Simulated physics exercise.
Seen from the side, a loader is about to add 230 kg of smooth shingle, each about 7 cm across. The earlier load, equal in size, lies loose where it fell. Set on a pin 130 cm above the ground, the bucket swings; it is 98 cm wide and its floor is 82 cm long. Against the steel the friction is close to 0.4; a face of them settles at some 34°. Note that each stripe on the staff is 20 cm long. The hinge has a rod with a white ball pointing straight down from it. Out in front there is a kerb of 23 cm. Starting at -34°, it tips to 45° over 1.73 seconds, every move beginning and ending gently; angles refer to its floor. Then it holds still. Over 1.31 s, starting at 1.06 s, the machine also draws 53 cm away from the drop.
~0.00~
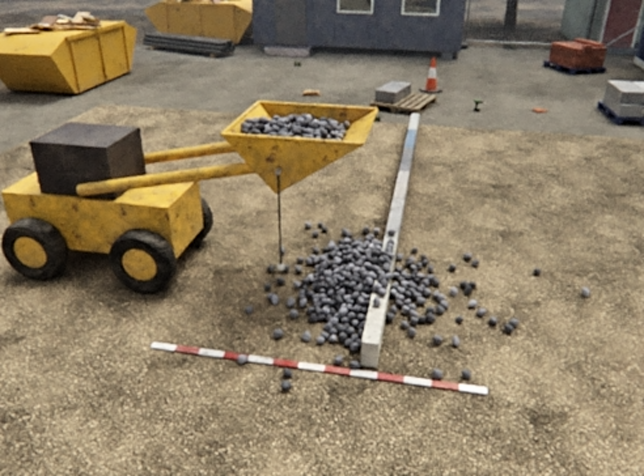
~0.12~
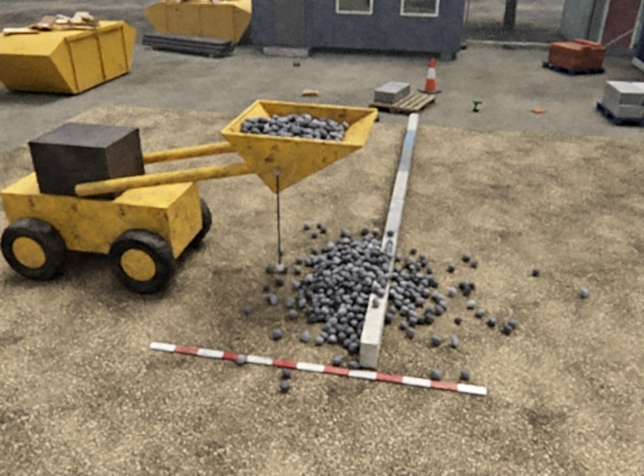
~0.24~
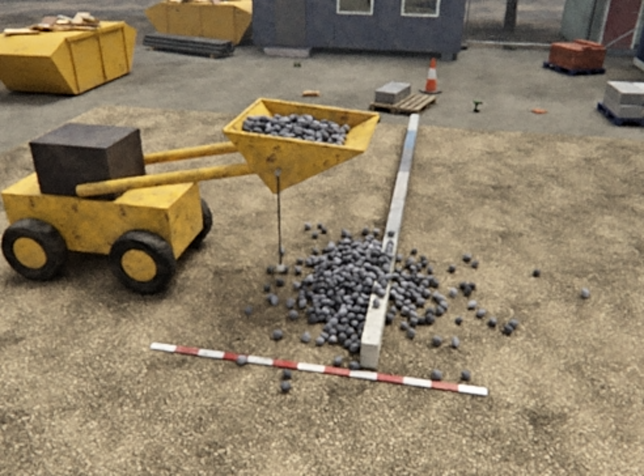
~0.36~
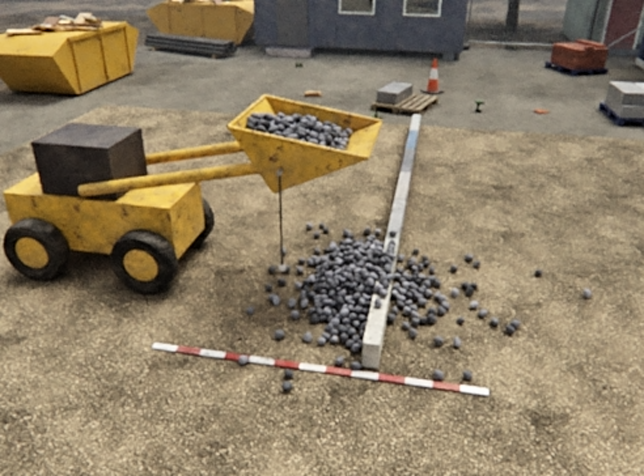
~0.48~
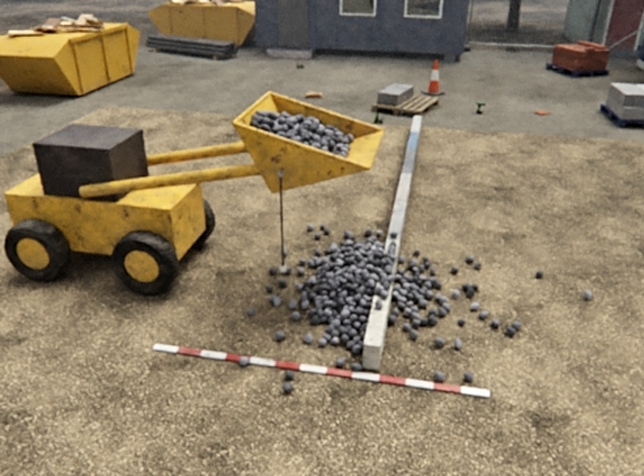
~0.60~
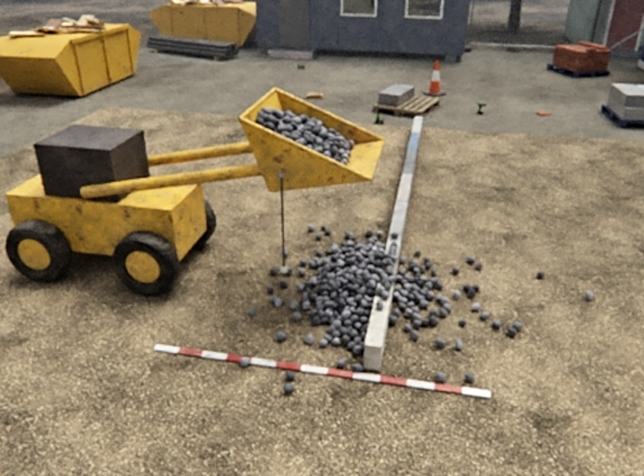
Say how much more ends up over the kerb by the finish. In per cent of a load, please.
Some 7 per cent is added.
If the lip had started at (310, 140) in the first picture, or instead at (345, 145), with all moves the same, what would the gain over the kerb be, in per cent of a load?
Around 0 and 0 percent respectively.
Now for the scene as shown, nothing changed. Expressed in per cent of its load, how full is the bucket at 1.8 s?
Estimate: 0 % remaining inside, roughly.
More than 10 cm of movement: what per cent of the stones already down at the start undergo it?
Roughly 20 % of them.
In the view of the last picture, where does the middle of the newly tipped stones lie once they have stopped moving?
(345, 275).
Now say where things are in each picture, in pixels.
In the first picture, lip at (363, 144), floor tilted -34°, highest stones at (272, 122). The earlier load is highest near (383, 272), 27 cm above ground level, 84 % on this side of the kerb, 16 % over the kerb.
In the second picture, the bucket is at -33°, its lip at (363, 146); the top of the load is at (271, 122); the stones move at 0.1 m/s on average.
In the third picture, lip at (365, 151), floor tilted -30°, highest stones at (273, 121); the stones move at 0.1 m/s on average.
In the fourth picture, the bucket is at -25°, its lip at (368, 158); the top of the load is at (277, 120); the stones move at 0.2 m/s on average.
In the fifth picture, lip at (370, 169), floor tilted -19°, highest stones at (277, 118); the stones move at 0.2 m/s on average.
In the sixth picture, the bucket is at -12°, its lip at (371, 180); the top of the load is at (280, 116); the stones move at 0.2 m/s on average.
After 1.3 s the floor is at 33°; in per cent of one load, 91 in the bucket, 93 on this side of the kerb, 16 over the kerb; the foremost stones are at (512, 301).
After 1.8 s the floor is at 45°; in per cent of one load, 1 in the bucket, 177 on this side of the kerb, 22 over the kerb; the foremost stones are at (512, 301).
After 2.8 s the floor is at 45°; in per cent of one load, 0 in the bucket, 176 on this side of the kerb, 24 over the kerb; the foremost stones are at (521, 292).
After 5.3 s the floor is at 45°; in per cent of one load, 0 in the bucket, 176 on this side of the kerb, 24 over the kerb; the foremost stones are at (522, 292). Net gain over the kerb, 7.
